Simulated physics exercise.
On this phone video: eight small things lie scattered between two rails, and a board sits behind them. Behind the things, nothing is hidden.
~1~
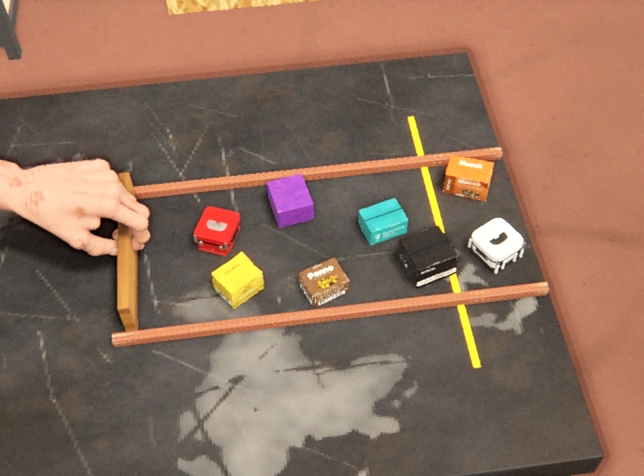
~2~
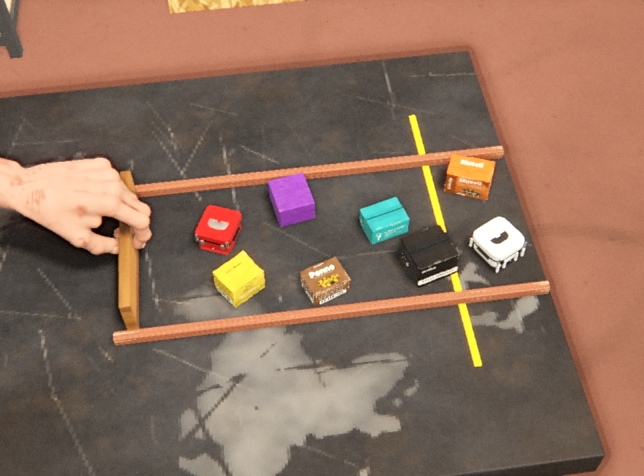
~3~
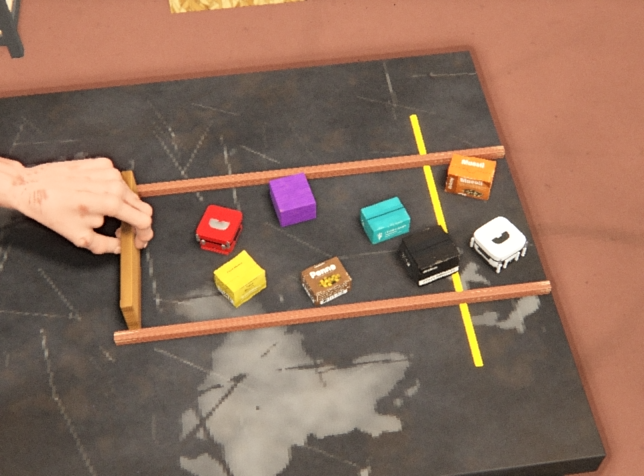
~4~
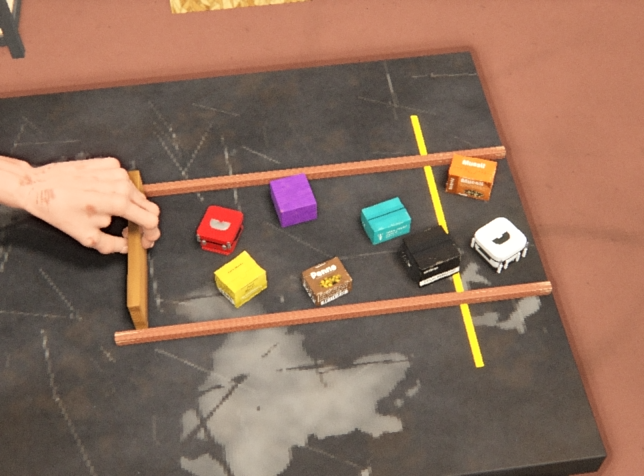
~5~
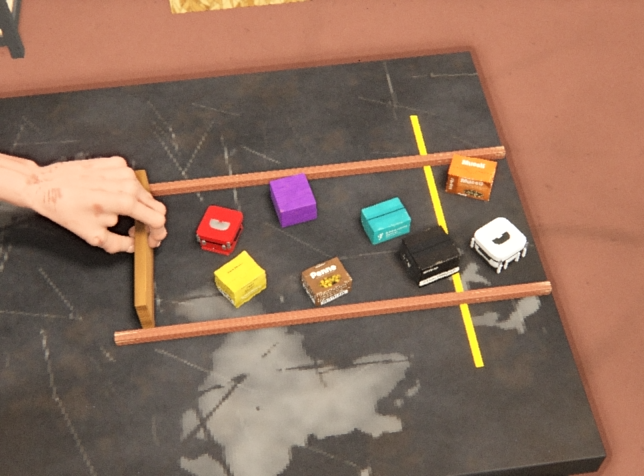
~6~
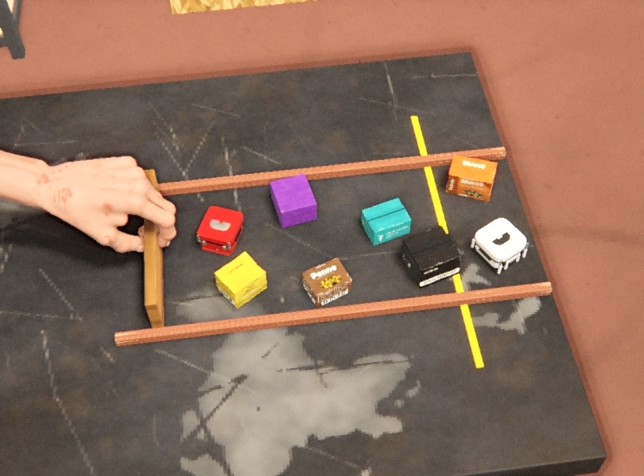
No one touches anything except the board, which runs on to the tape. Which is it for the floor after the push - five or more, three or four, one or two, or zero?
Drops: Fewer than three, some.
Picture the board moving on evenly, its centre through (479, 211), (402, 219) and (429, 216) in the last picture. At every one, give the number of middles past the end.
5, 1 and 1.
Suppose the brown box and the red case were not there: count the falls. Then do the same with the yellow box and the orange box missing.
Counts - first: 1; second: 1.
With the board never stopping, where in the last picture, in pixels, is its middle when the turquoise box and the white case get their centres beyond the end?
Estimated middle: (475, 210), and (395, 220) for the other.
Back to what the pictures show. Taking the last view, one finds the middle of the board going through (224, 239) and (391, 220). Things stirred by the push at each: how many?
Answer - first 2, then 7.
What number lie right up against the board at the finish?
That comes to 3.
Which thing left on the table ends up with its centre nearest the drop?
It's the black box.
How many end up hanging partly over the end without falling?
The tally is 2.
A little later, none off yet; white case at rest near (499, 246); orange box at rest near (471, 178); black box at rest near (431, 257).
Next, none off yet; white case at rest near (499, 246); orange box at rest near (471, 178); black box moving near (434, 256).
Later still, none off yet; white case shifted about its own width near (539, 227); orange box at rest near (471, 178); black box shifted well along near (503, 242).
When it is over, the number that fall off is one or two; down, white case.
